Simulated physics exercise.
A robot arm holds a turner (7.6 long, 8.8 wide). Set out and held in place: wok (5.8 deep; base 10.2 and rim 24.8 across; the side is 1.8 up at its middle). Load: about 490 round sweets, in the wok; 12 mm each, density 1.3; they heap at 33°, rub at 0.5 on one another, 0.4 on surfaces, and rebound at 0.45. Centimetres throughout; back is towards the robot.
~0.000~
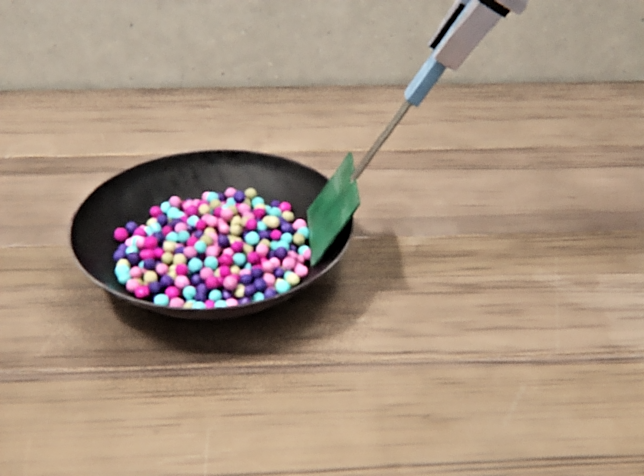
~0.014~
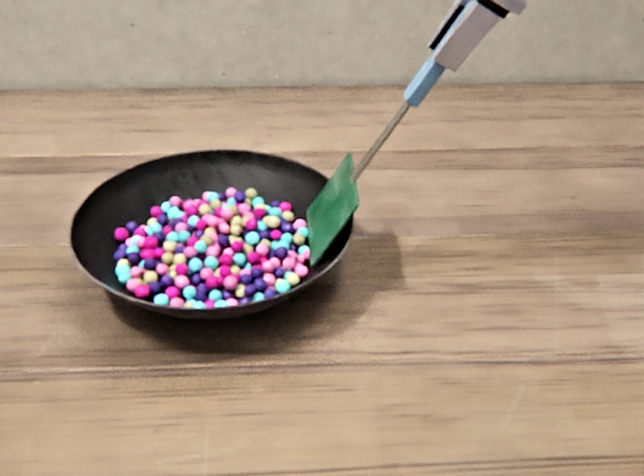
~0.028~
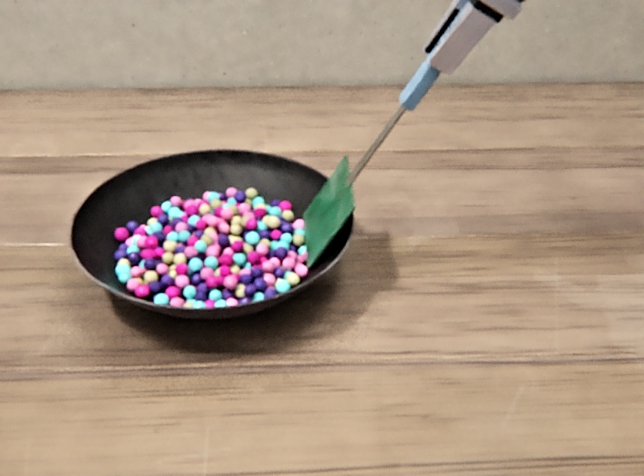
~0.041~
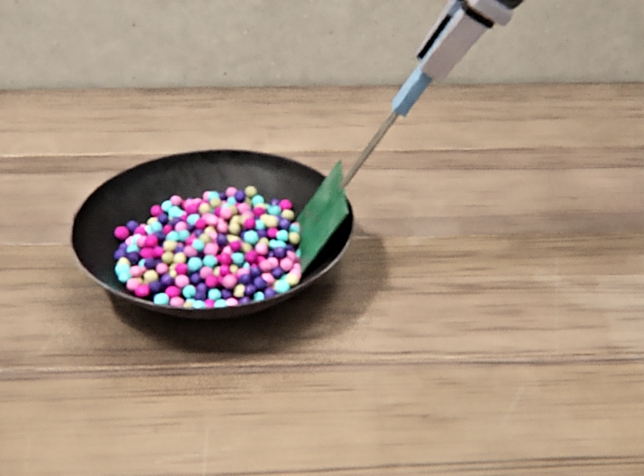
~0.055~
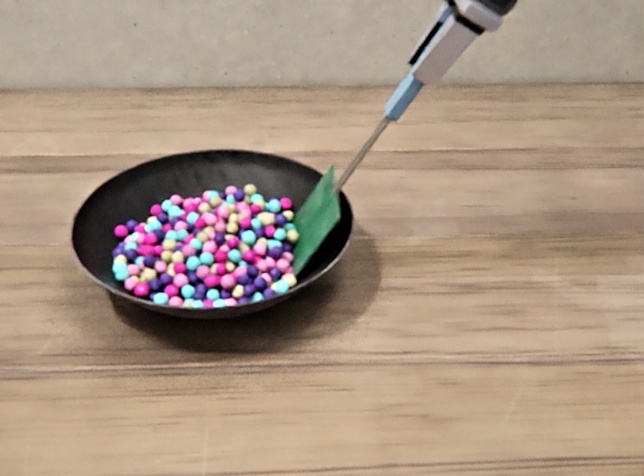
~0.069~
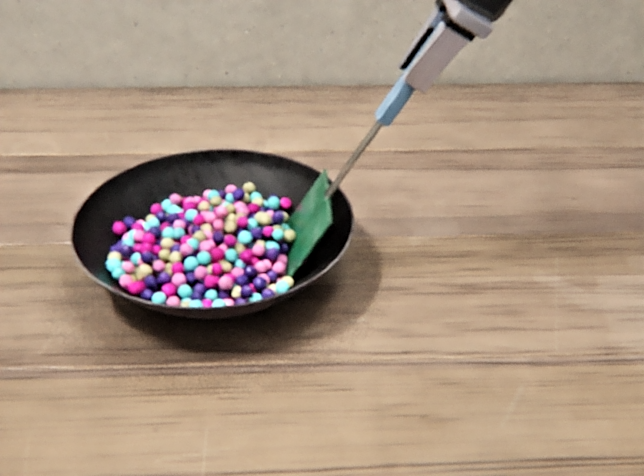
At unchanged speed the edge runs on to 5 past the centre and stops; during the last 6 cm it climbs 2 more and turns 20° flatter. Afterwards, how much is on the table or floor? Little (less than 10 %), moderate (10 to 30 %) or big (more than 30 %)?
A little share, less than 10 %, ends on the table or floor.
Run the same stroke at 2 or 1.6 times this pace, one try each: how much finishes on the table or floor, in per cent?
About 20 and 10 per cent.
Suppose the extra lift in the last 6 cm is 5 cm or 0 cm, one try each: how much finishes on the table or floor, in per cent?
About 0 and 5 per cent.
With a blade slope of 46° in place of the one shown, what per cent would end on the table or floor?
It would be near 5 per cent.
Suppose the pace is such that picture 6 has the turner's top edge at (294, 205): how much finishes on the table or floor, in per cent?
About 25 per cent.
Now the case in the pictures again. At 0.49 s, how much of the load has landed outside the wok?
Some 0 per cent.
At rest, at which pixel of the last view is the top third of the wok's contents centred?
Around (130, 222).
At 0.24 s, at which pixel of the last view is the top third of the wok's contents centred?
At about (137, 229).
After 0.16 s, sloping 59°, highest piece 6 above the table; 492 in the wok.
After 0.24 s, sloping 49°, highest piece 7 above the table; 492 in the wok.
After 0.49 s, sloping 39°, highest piece 8 above the table; 484 in the wok, 6 on the table or floor, 2 on the blade or in flight.
After 1.54 s, sloping 39°, highest piece 8 above the table; 483 in the wok, 9 on the table or floor.
At rest, 483 in the wok, 9 on the table or floor. That is 2 % on the table or floor.
